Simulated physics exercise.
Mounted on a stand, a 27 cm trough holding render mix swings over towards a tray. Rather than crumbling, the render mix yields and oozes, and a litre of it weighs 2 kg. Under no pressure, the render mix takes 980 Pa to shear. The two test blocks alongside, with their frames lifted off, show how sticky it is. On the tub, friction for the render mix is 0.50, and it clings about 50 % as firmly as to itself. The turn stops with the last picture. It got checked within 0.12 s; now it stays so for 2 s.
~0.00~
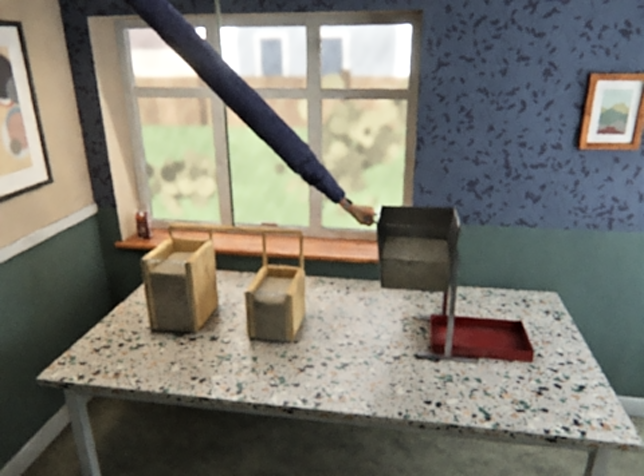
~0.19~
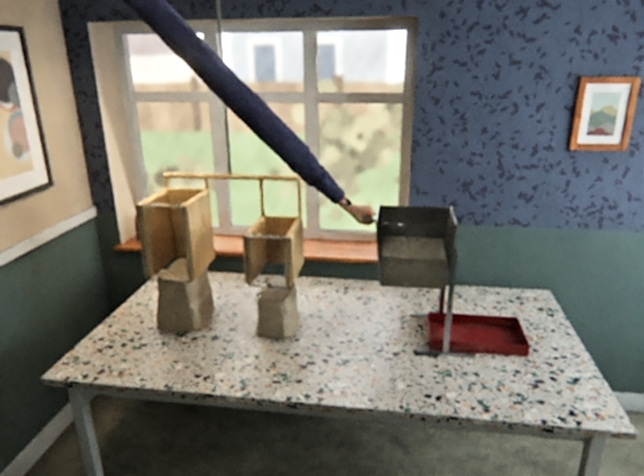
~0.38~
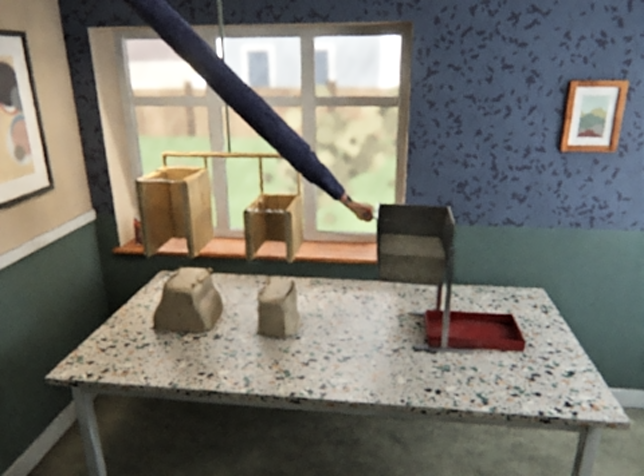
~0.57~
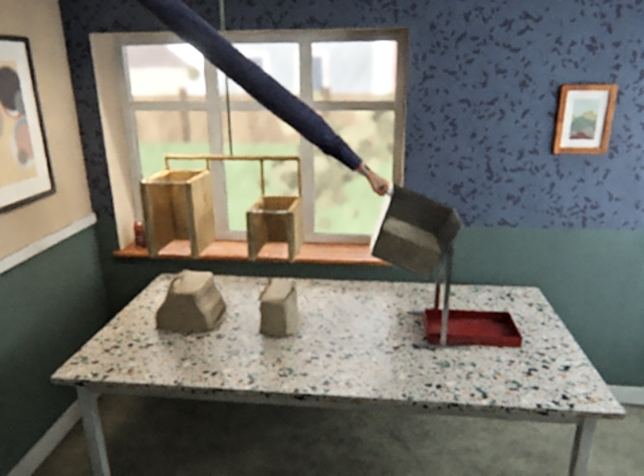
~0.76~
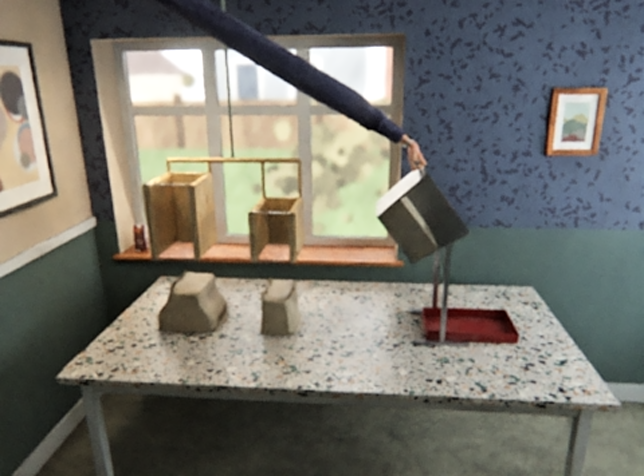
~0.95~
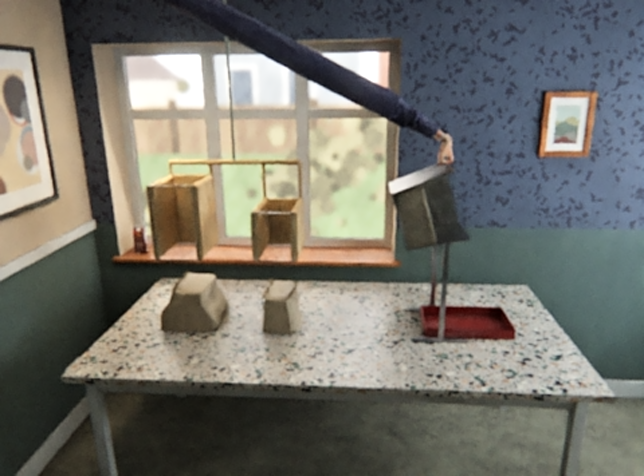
On a speckled table by a window, two wooden boxes rose off two blocks and the left block slumped, before a blue-sleeved arm tilted a grey trough steeply rightward above a red tray.
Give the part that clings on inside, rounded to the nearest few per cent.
The part that clings on inside is close to 100 %.
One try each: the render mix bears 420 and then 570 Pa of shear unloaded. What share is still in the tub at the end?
Try one gives 100 per cent, try two gives 100 per cent.
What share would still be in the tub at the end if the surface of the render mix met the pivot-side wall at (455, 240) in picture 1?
In that case some 100 per cent.
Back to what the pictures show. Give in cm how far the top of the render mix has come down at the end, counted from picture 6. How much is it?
The top ends up some 2 cm below its level in the last picture.
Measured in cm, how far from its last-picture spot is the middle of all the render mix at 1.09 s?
Looks like around 1 cm to me.
By 1.09 s, the tub is at 74 degrees and holds 100 %.
By 1.26 s, the tub is at 74 degrees and holds 100 %.
By 1.43 s, the tub is at 74 degrees and holds 100 %.
By 1.60 s, the tub is at 74 degrees and holds 100 %.
By 2.95 s, at the end, the tub is at 74 degrees and holds 100 %.
